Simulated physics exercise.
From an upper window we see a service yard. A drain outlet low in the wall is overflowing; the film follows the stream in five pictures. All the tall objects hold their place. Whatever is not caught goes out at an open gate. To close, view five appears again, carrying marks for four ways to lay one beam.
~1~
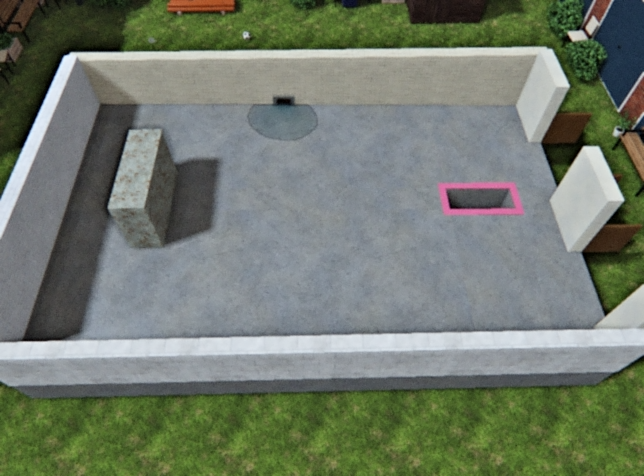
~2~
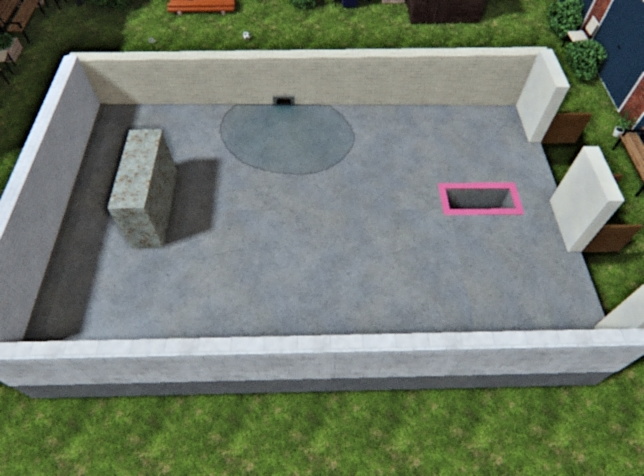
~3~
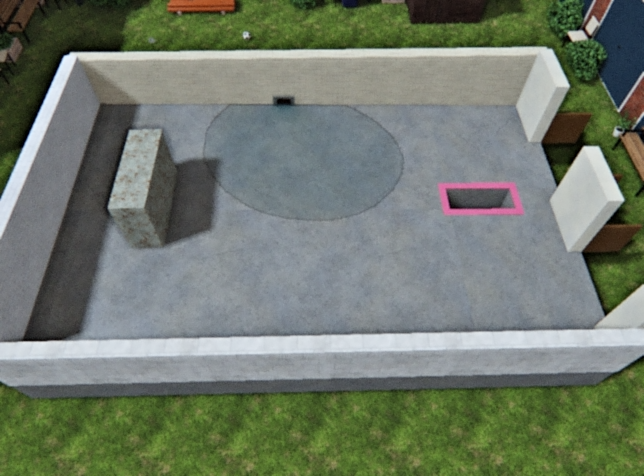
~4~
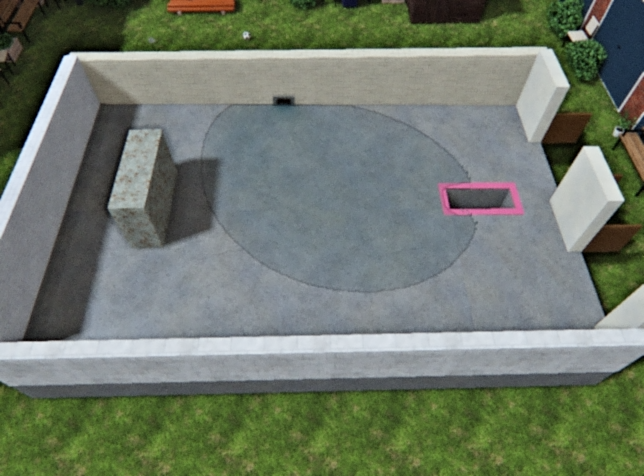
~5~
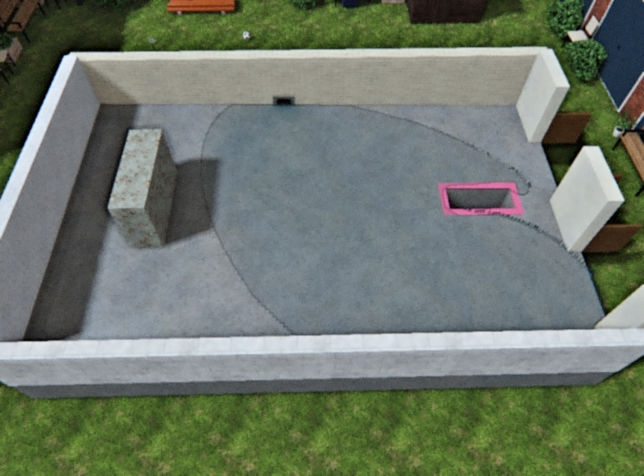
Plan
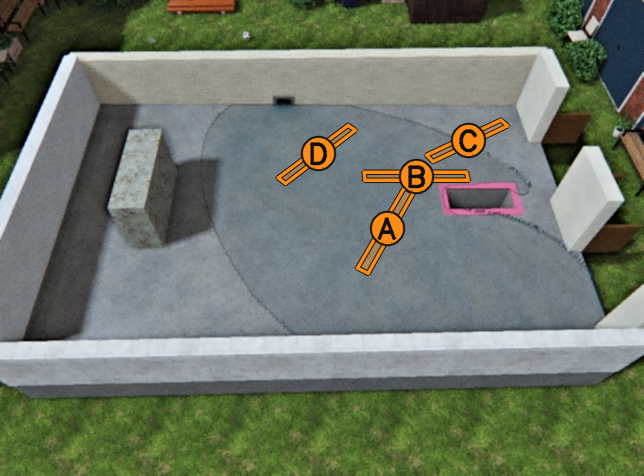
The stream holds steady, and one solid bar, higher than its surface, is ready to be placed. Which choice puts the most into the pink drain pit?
Go for A.
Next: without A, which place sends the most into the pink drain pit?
That would be C.
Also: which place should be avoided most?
B.
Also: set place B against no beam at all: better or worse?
It is worse.
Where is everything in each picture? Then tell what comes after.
In the first picture, outfall at (284, 101); pink drain pit at (480, 198); open gate at (581, 287); open gate at (539, 170); front seen at (259, 131), 2 % of the ground wet; pink drain pit still dry.
In the second picture, front seen at (331, 162), 9 % of the ground wet; pink drain pit still dry.
In the third picture, front seen at (343, 214), 19 % of the ground wet; pink drain pit still dry.
In the fourth picture, front seen at (432, 271), 35 % of the ground wet; pink drain pit taking water.
In the fifth picture, front seen at (578, 312), 53 % of the ground wet; pink drain pit taking water.
On the marked copy, A from (362, 270) to (409, 190); B from (364, 176) to (467, 176); C from (429, 158) to (504, 122); D from (281, 180) to (351, 127).
If A is chosen, about 25 % of the stream goes into the pink drain pit, about 75 % out by the gates.
If B is chosen, about 5 % of the stream goes into the pink drain pit, about 95 % out by the gates.
If C is chosen, about 16 % of the stream goes into the pink drain pit, about 84 % out by the gates.
If D is chosen, about 10 % of the stream goes into the pink drain pit, about 89 % out by the gates.
